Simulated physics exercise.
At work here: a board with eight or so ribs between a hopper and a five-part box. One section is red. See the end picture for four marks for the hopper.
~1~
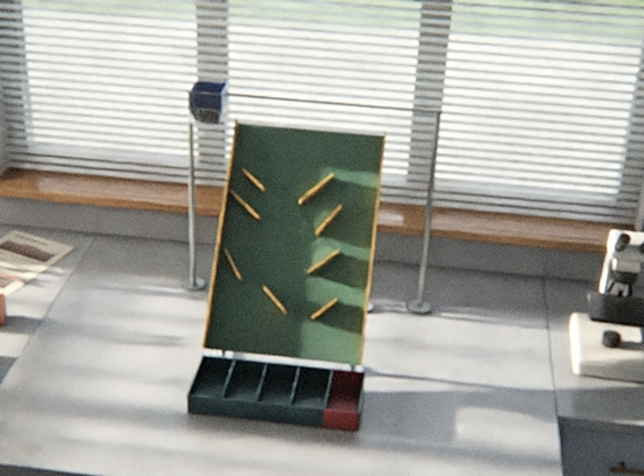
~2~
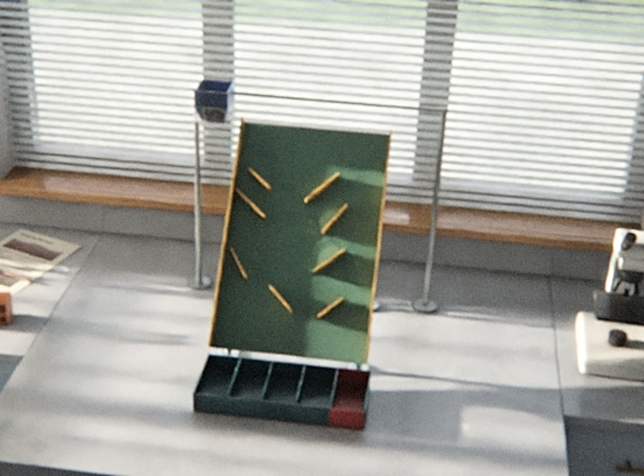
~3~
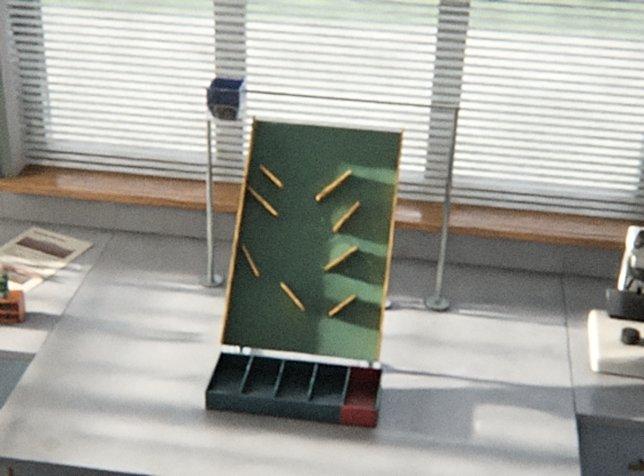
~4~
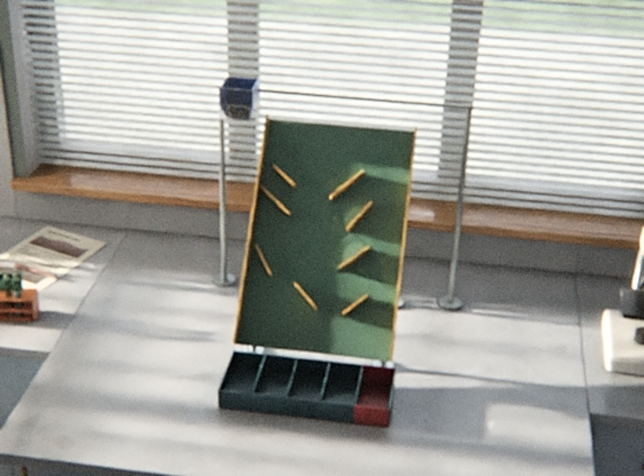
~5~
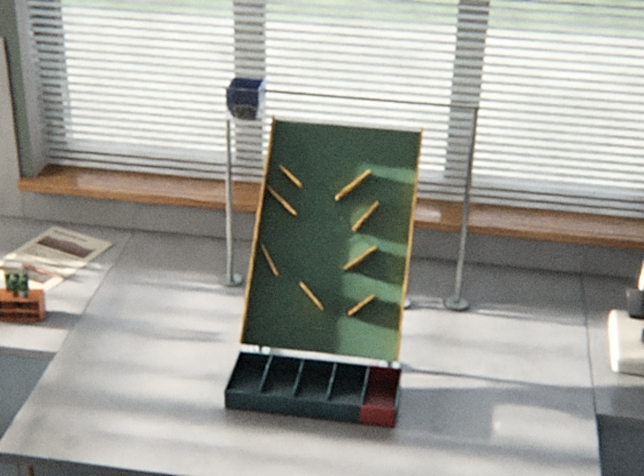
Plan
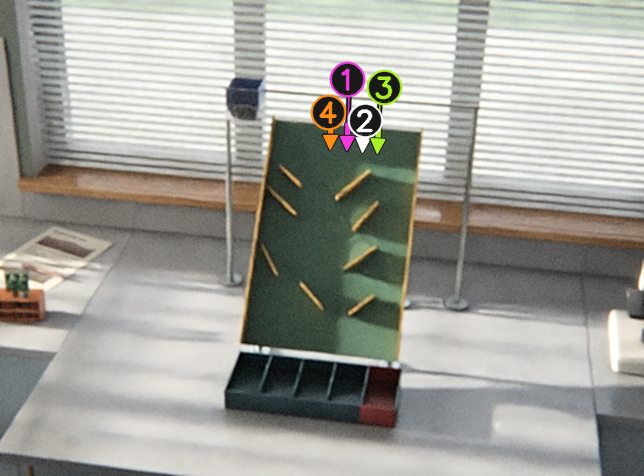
A pale grey tabletop in front of a window with white slatted blinds is seen from slightly above. A tilted green board with yellow ribs stands above a dark green five-part box whose right-hand section is red, with a small blue hopper at upper left on a thin metal frame. Nothing on the table moves, while the camera shifts slightly left, so everything slides gently right across the view.
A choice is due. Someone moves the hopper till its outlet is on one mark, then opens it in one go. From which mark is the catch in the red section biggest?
Take 3.
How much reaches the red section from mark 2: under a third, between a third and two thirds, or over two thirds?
Under a third.
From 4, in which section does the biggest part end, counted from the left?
The fourth.
On the marked copy, mark 1 meets the board at (347, 145); mark 2 meets the board at (362, 146); mark 3 meets the board at (377, 148); mark 4 meets the board at (330, 144).
Choosing 1, none in the red section, nearly all in other sections, a small part held on the board.
Choosing 2, a small part in the red section, most in other sections, a small part held on the board.
Choosing 3, about a third in the red section, about two thirds in other sections, a stray few outside the box.
Choosing 4, none in the red section, all in other sections.
